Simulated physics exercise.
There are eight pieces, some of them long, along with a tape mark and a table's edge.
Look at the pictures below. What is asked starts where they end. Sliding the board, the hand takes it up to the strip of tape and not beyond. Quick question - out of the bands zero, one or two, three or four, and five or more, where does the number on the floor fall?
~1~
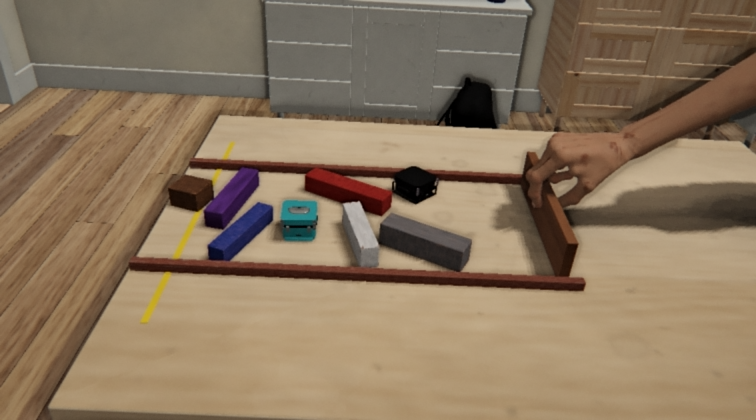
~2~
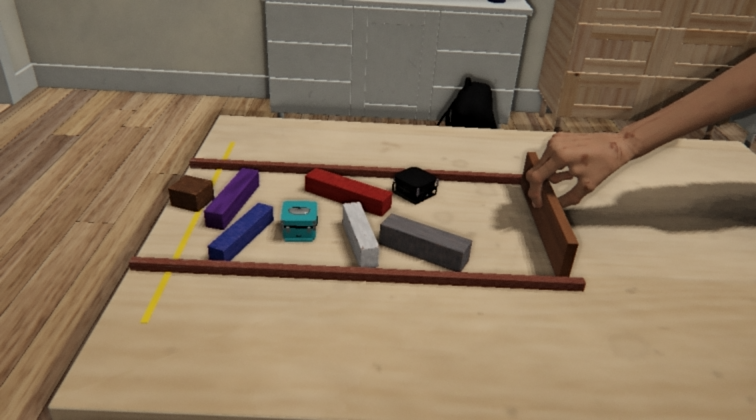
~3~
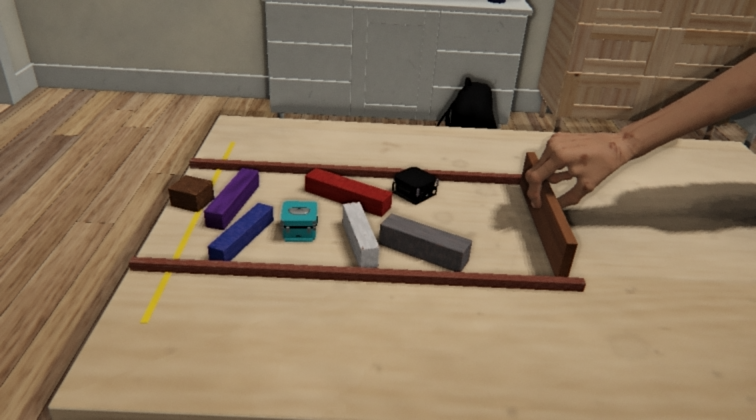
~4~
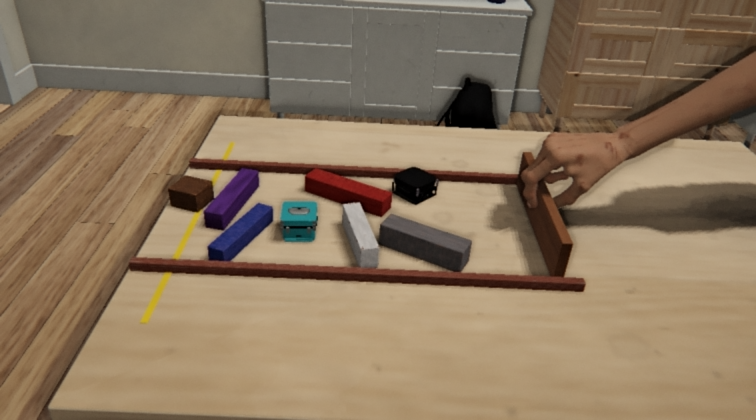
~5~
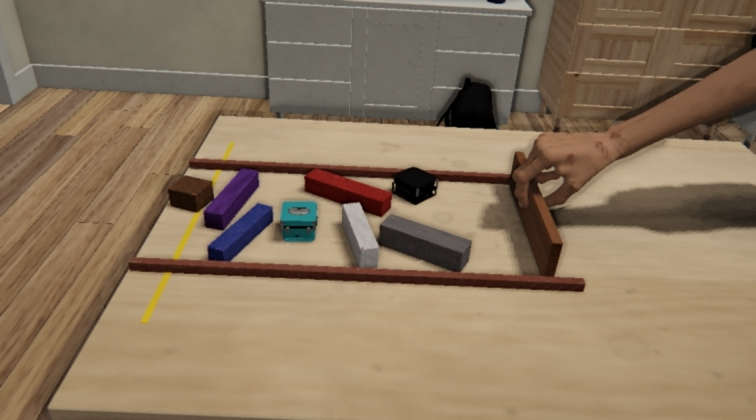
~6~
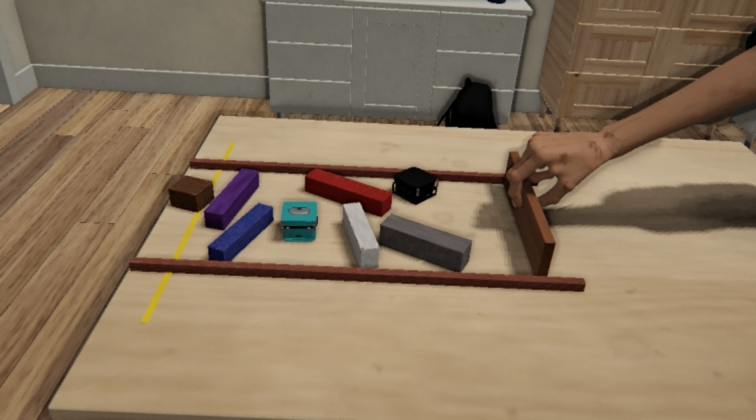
Falls come to a total above four.
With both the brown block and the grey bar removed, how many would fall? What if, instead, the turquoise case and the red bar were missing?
Result, first then second: 3, 3.
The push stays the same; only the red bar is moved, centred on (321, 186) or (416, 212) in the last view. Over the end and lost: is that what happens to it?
Goes off the edge; stays put.
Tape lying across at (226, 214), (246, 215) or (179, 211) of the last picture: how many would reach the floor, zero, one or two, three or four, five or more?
Result per tape, as listed: 3 or 4; one or two; five or more.
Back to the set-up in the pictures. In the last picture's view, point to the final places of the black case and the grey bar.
The one named first is at (191, 172), the next at (162, 218).
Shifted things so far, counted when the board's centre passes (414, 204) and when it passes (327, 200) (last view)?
3 and 7.
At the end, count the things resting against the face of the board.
2 in contact.
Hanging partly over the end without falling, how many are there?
The number is 2.
Early on, none off yet; brown block at rest near (192, 194); purple stick at rest near (233, 198); blue bar at rest near (243, 233).
A while later, none off yet; brown block moving near (184, 193); purple stick travelled a little near (206, 198); blue bar travelled a little near (189, 232).
Finally, the number that fall off is five or more; lost, white bar, red bar, turquoise case, blue bar, purple stick and brown block.
